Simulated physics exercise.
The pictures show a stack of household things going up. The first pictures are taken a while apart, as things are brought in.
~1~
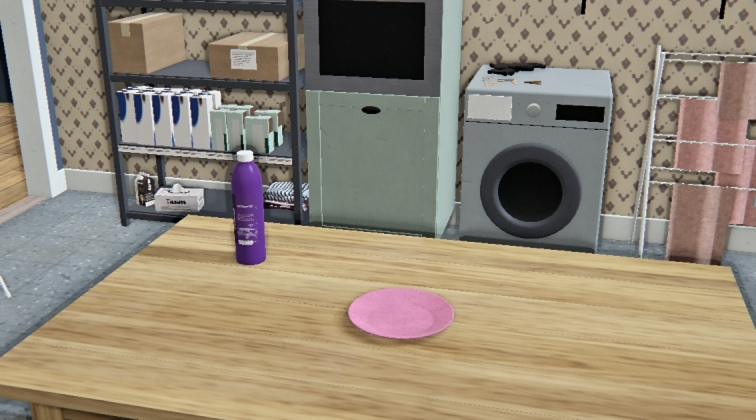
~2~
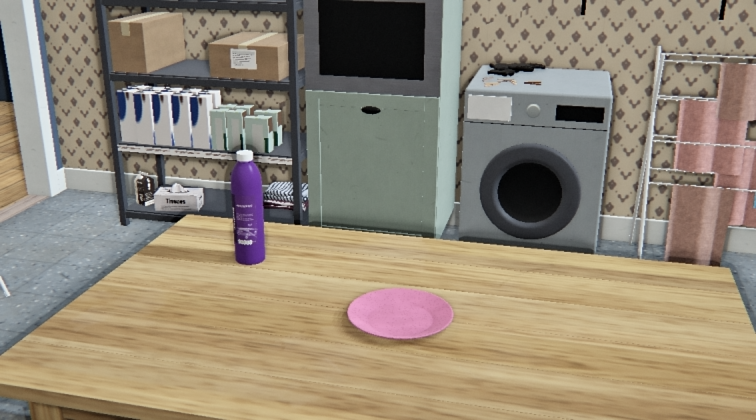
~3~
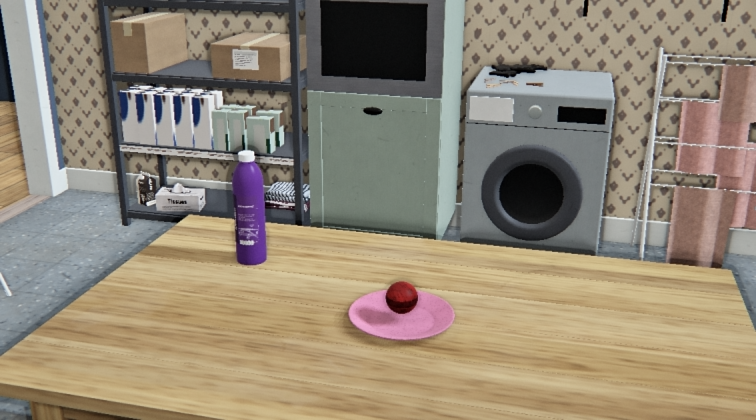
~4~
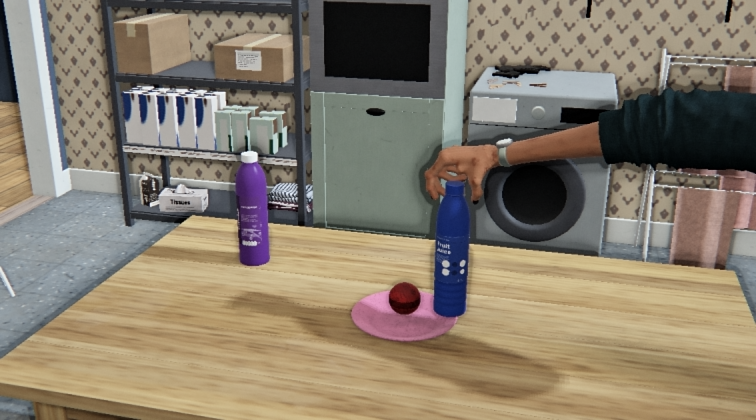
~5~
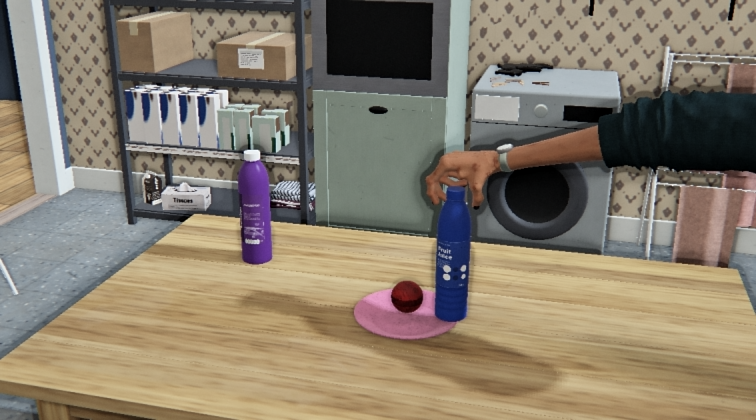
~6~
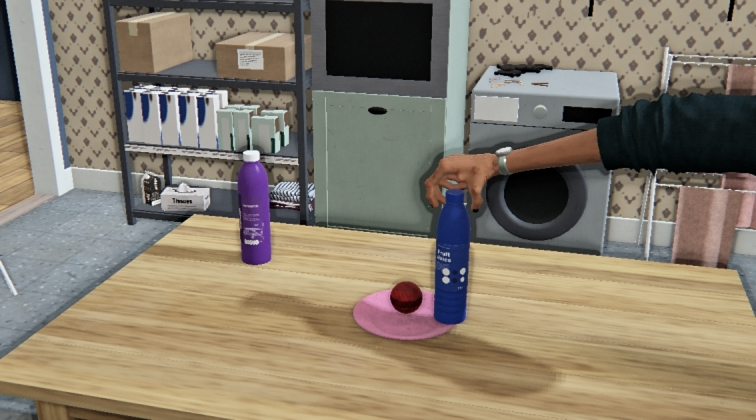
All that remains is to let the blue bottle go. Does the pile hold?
Outcome: The pile stays up.
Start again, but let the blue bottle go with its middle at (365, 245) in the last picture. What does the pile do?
Then it keeps its balance.
Then, 1.00 s past the last view, nothing moves.
Then, 2.00 s past the last view, blue bottle resting near (452, 257).
Finally, all 4 still in place. Final places as the last picture's camera would see them, blue bottle near (452, 257). The pile holds.
